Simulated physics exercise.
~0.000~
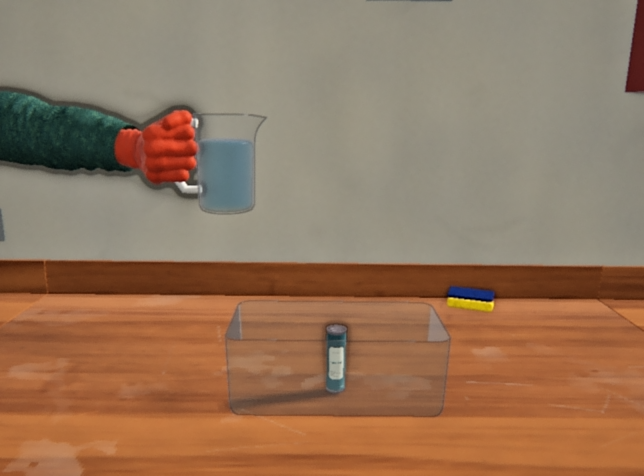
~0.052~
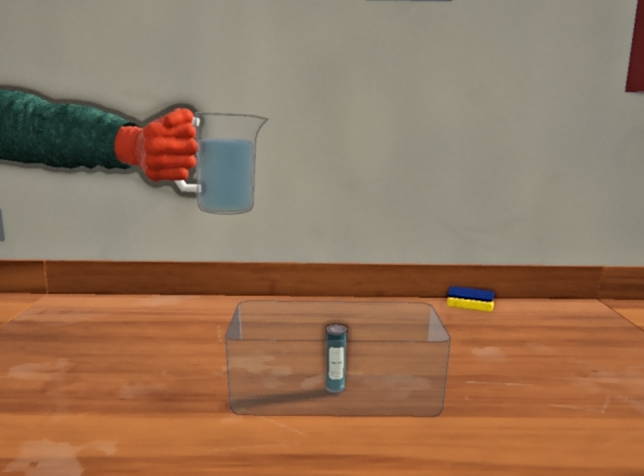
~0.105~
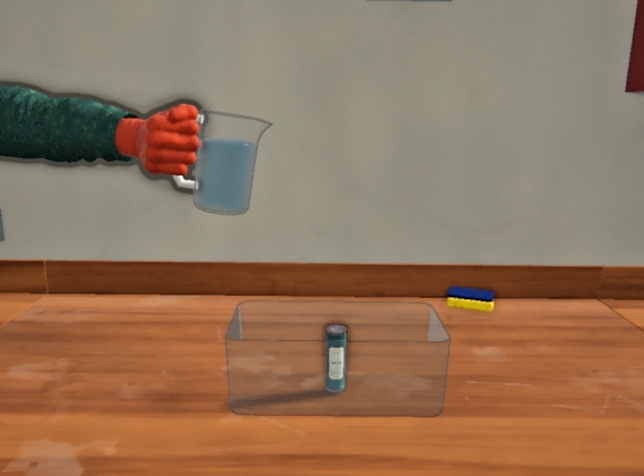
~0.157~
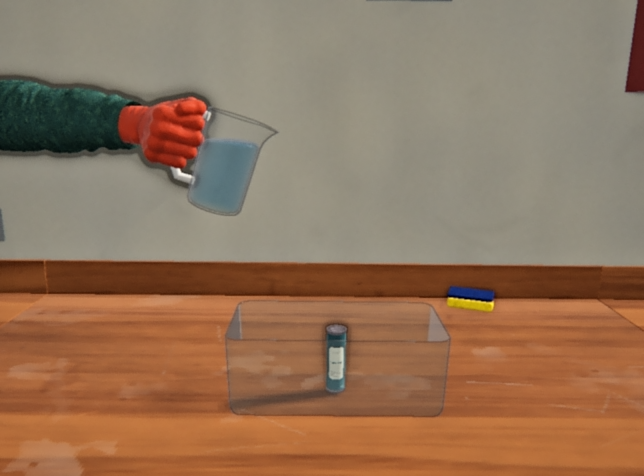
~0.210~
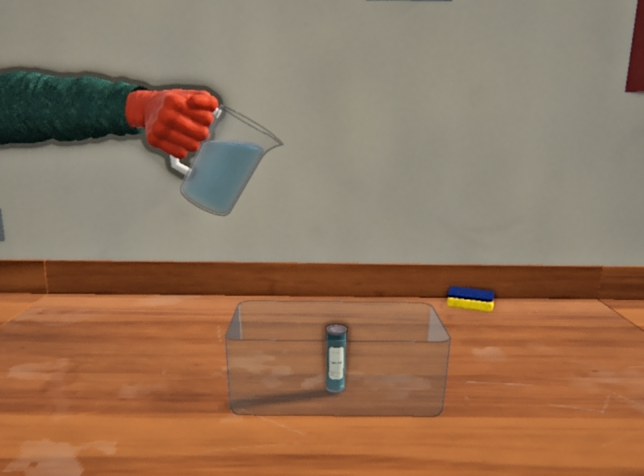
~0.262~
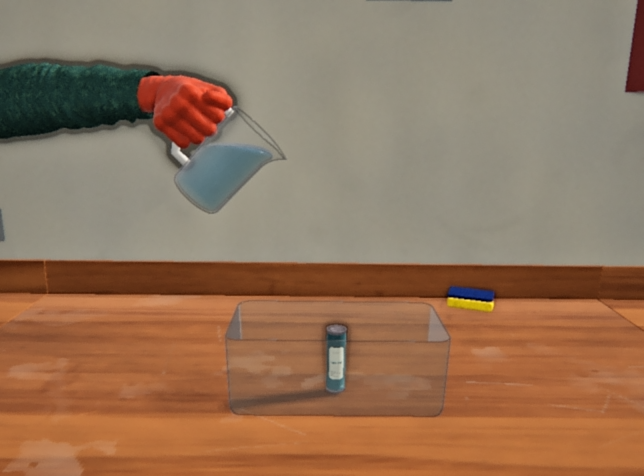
A red-gloved hand in a dark green sleeve, reaching in from the left, smoothly tilts a clear jug of bluish water clockwise, slowly at first and then faster, its spout swinging down to the right. Below and to the right, a clear oblong basin holds a small upright dark teal tin with a pale label. The fixed, front-on view shows a worn wooden worktop, a grey wall and a blue-and-yellow sponge behind at right.
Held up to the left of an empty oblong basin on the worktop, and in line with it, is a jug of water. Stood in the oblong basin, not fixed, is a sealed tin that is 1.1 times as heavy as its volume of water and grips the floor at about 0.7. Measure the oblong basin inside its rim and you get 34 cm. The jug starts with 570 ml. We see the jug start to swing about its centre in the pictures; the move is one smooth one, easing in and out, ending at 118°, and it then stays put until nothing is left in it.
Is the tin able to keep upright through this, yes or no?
No, it topples.
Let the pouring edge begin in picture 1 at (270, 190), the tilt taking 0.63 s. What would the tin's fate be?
After that, the tin stays vertical.
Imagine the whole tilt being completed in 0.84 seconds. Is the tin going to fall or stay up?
After the tilt, the tin has tipped over.
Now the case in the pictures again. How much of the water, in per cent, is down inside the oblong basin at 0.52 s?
Roughly 3 percent.
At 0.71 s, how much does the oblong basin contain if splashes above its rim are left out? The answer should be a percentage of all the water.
Value: Approx. 54 %.
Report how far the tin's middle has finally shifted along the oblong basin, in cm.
9.5 cm.
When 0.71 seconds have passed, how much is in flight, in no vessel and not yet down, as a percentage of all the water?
About 34 percent.
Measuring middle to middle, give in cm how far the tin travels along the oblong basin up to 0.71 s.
Centre to centre, close to 2 cm.
Then, 0.52 s in, the tilt is 110° and 62 per cent is still to pour; the tin stands where it began.
Then, 0.71 s in, the tilt is 118° and 11 per cent is still to pour; the tin stands 2 cm from where it began.
Then, 0.91 s in, the tilt is 118° and 0 per cent is still to pour; the tin lies on its side.
Then, 1.13 s in, the tilt is 118° and 0 per cent is still to pour; the tin lies on its side.
Finally, the tin lies on its side.
